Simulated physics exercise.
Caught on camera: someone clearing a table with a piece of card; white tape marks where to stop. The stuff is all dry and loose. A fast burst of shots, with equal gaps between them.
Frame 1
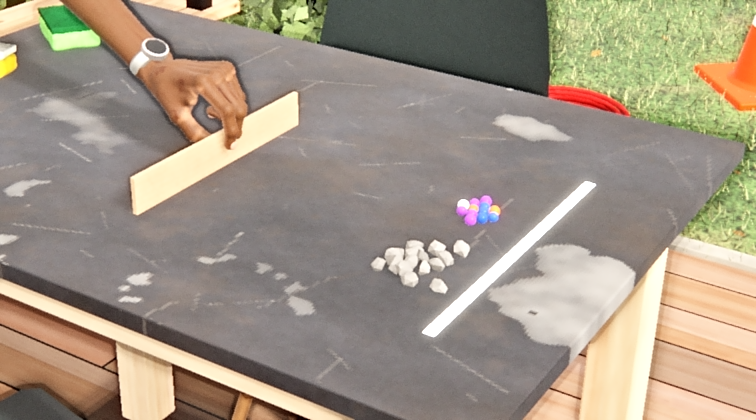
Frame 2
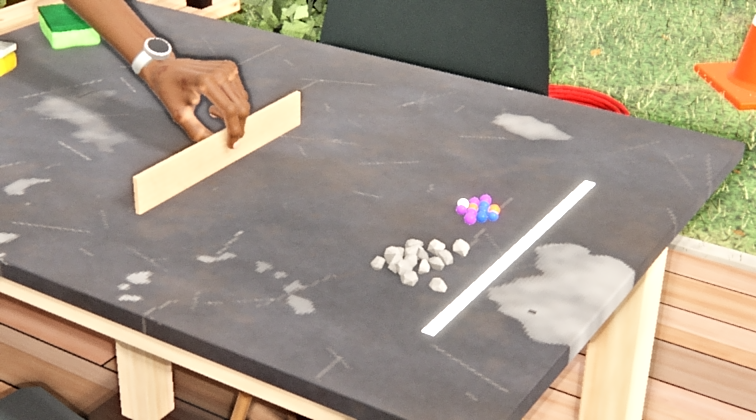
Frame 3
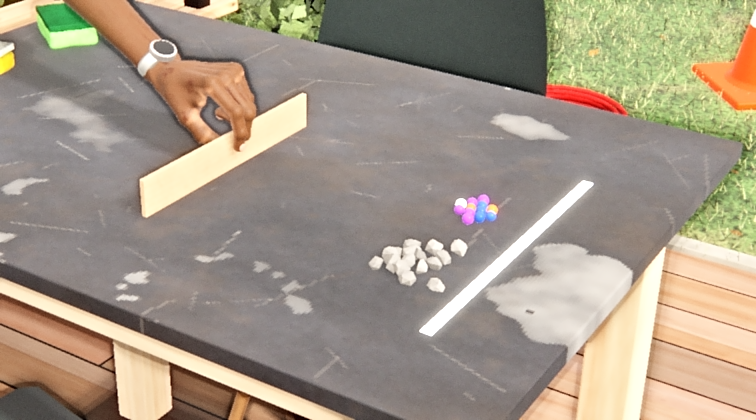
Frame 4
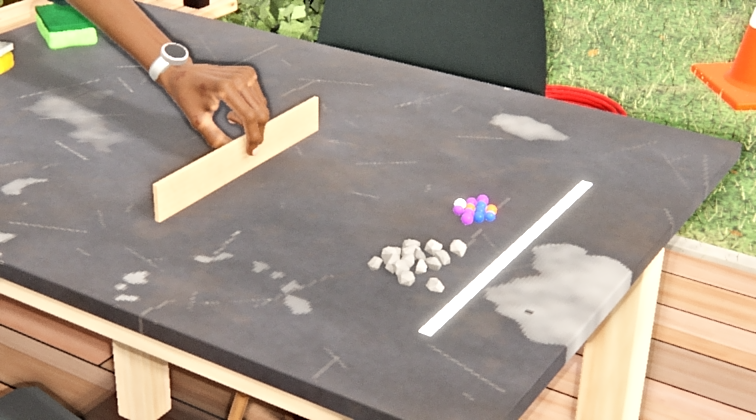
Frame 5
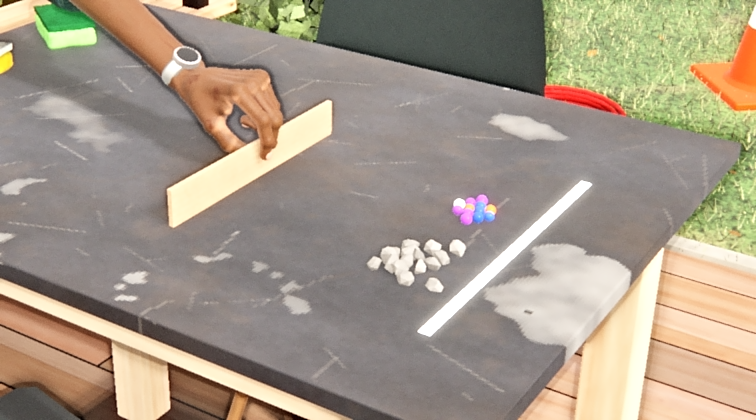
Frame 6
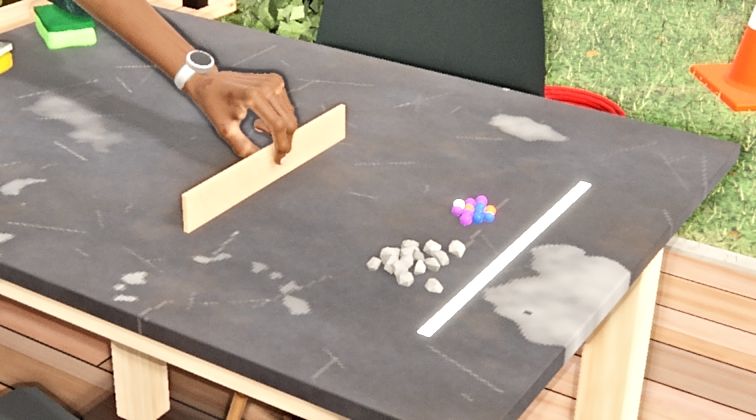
On a dark tabletop, a hand slides an upright pale board slowly rightward.
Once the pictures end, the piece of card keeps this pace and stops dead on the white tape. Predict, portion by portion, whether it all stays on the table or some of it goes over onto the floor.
I expect that the near portion all stays on the table, the far portion sends some over onto the floor.
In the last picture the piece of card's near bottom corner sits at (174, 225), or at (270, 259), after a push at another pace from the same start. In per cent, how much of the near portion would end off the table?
Roughly 0 per cent the first time and 20 per cent the second.
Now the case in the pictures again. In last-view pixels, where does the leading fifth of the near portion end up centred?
(518, 301).
Then, 0.46 s on from there, piece of card still moving, near (392, 181); near portion all on the table, its front near (434, 285); far portion all on the table, its front near (489, 217).
Then, 0.95 s on from there, piece of card stopped at the white tape; near portion all on the table, its front near (524, 298); far portion all on the table, its front near (597, 232).
Then, 1.23 s on from there, piece of card stopped at the white tape; near portion all on the table, its front near (533, 306); far portion a little over the edge.
In the end, piece of card stopped at the white tape; near portion all on the table, its front near (533, 306); far portion the whole lot over the edge.
